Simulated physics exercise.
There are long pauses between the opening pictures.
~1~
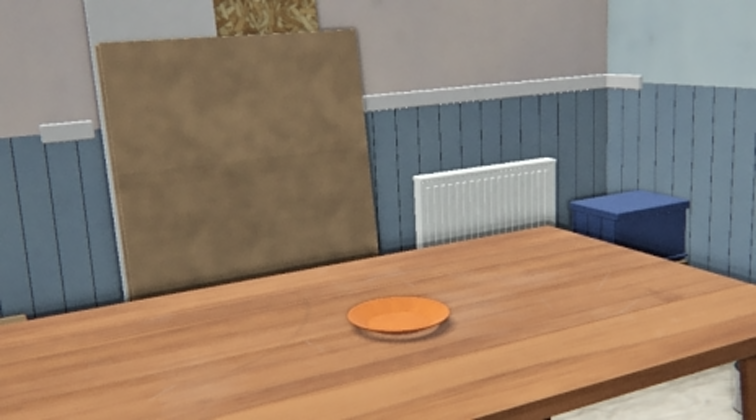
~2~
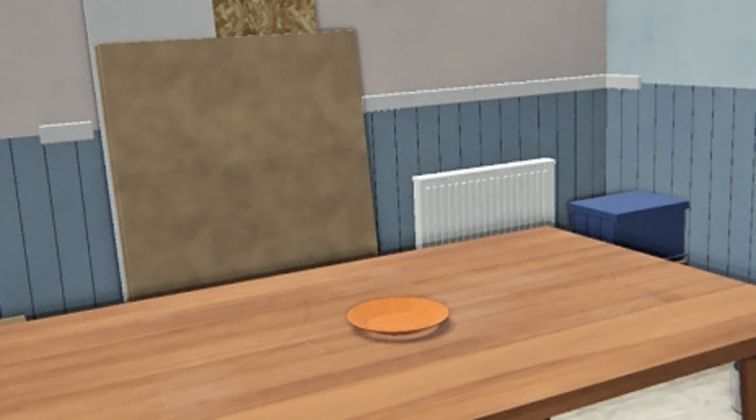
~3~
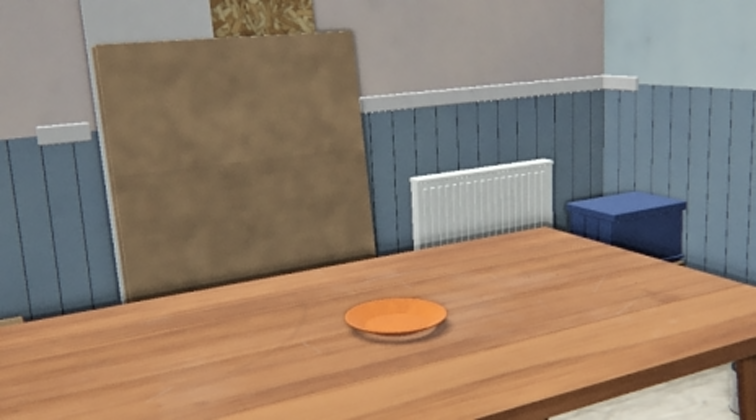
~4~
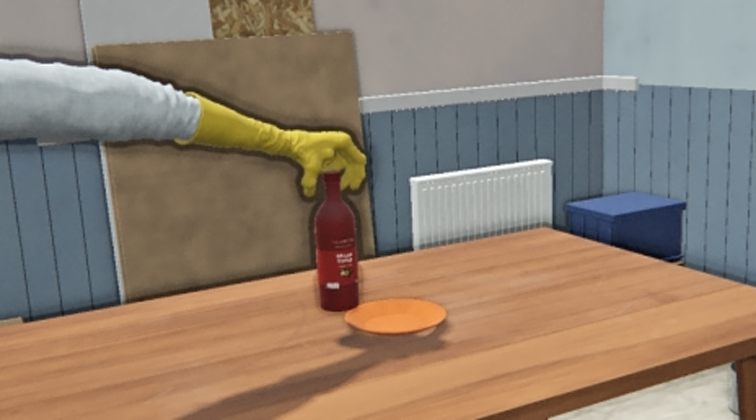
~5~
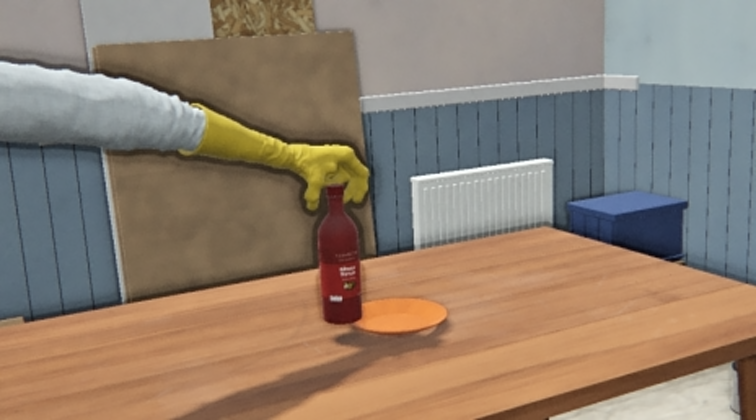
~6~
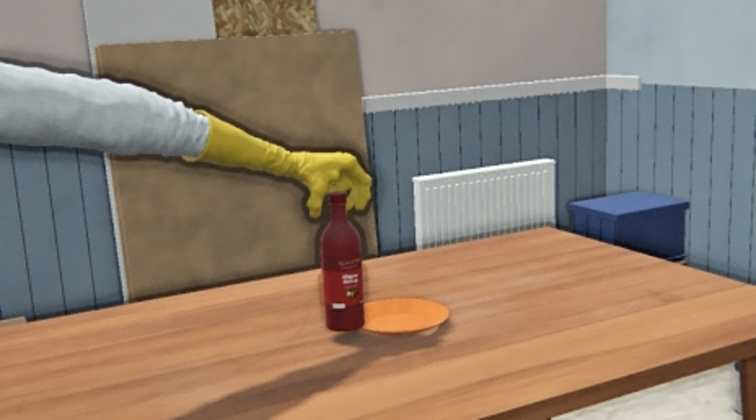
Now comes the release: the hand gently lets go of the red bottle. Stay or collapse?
You'll see something goes over.
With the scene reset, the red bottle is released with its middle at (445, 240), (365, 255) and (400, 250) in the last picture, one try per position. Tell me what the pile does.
The pile collapses in the first case, remains standing in the second case and remains standing in the third case.
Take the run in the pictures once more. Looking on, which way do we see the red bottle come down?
Leftwards.
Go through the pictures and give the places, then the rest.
In the first frame, the last thing is not in view yet; orange plate (399, 319).
In the second frame, the last thing is not in view yet; orange plate (398, 319).
In the third frame, the last thing is not in view yet; orange plate (396, 320).
In the fourth frame, still above its spot; red bottle (336, 240); orange plate (396, 321).
In the fifth frame, still above its spot; red bottle (339, 253); orange plate (397, 320).
In the sixth frame, in place under the hand; red bottle (342, 260); orange plate (399, 320).
Then, 0.40 s past the last view, red bottle rocked 36° from its first pose near (304, 282).
Then, 0.50 s past the last view, red bottle now fallen.
Then, 0.60 s past the last view, things are still on the move.
Then, 1.40 s past the last view, nothing new.
Finally, fallen, red bottle; orange plate still in place. Final places as the last picture's camera would see them, red bottle near (253, 339). The pile comes apart.
